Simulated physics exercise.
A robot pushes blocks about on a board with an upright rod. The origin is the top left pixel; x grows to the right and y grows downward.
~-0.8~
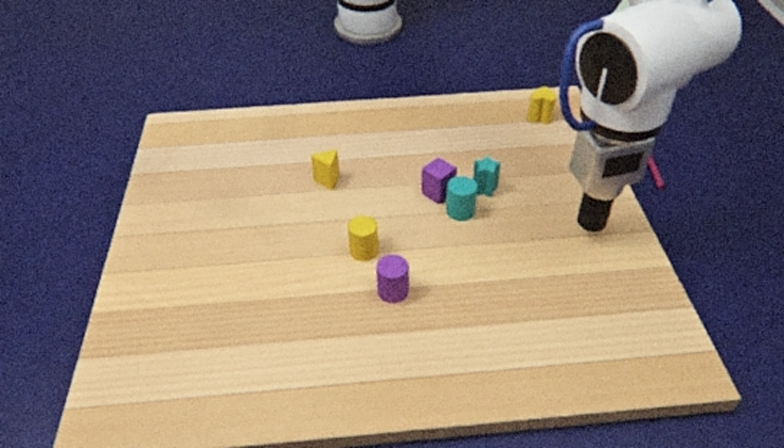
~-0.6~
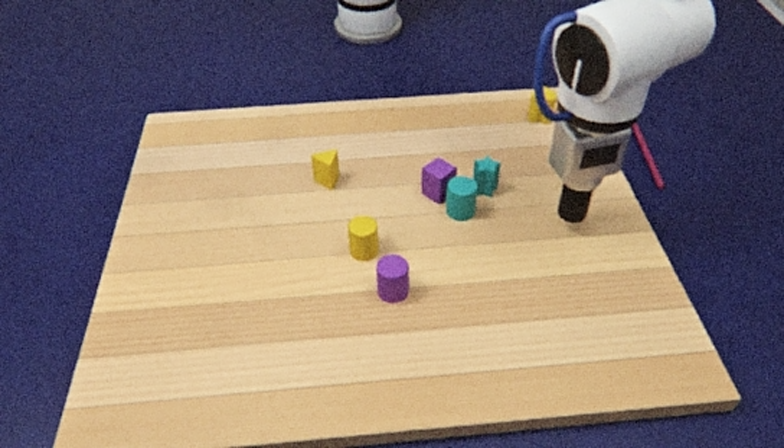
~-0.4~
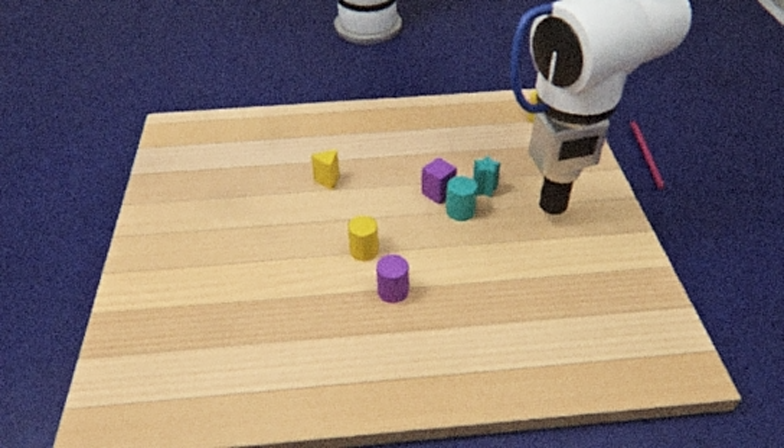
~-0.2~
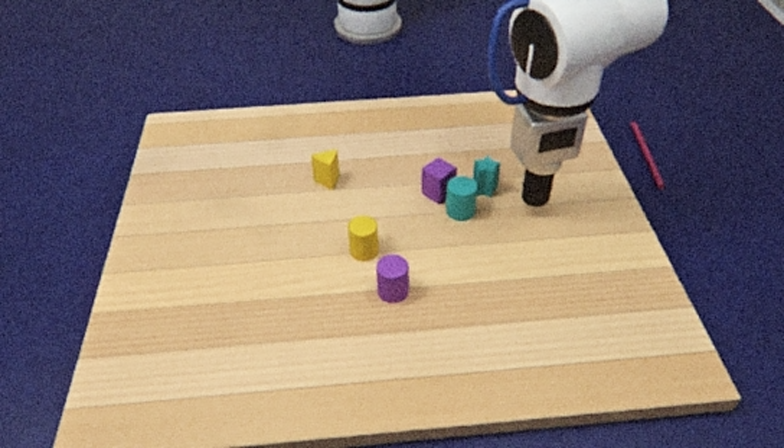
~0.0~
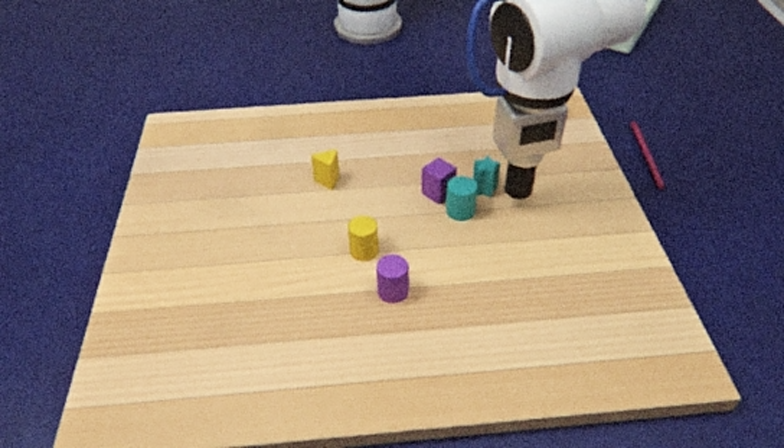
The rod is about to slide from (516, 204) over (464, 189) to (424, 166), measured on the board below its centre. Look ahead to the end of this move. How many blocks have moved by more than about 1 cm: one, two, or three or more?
2.
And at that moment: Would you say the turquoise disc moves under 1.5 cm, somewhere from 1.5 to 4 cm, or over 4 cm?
The block winds up within 1.5 cm of where it is now.
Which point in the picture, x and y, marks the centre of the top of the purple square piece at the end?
It will end up at (420, 164).
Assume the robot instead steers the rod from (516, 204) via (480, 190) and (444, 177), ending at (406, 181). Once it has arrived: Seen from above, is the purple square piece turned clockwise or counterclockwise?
It goes round opposite to clock hands.
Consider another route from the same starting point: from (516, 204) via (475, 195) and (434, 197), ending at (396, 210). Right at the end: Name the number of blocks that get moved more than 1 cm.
3 or more blocks.
The first path, step by step. One third of the way, rod (482, 182); turquoise star-shaped block (470, 157), turned 30° clockwise.
Two thirds of the way, rod (450, 169); purple square piece (424, 166), turned 35° anticlockwise; turquoise star-shaped block (451, 142), turned 65° clockwise.
At the end, rod (425, 153); purple square piece (420, 164), turned 60° anticlockwise; turquoise disc still; turquoise star-shaped block (445, 133), turned 120° clockwise.
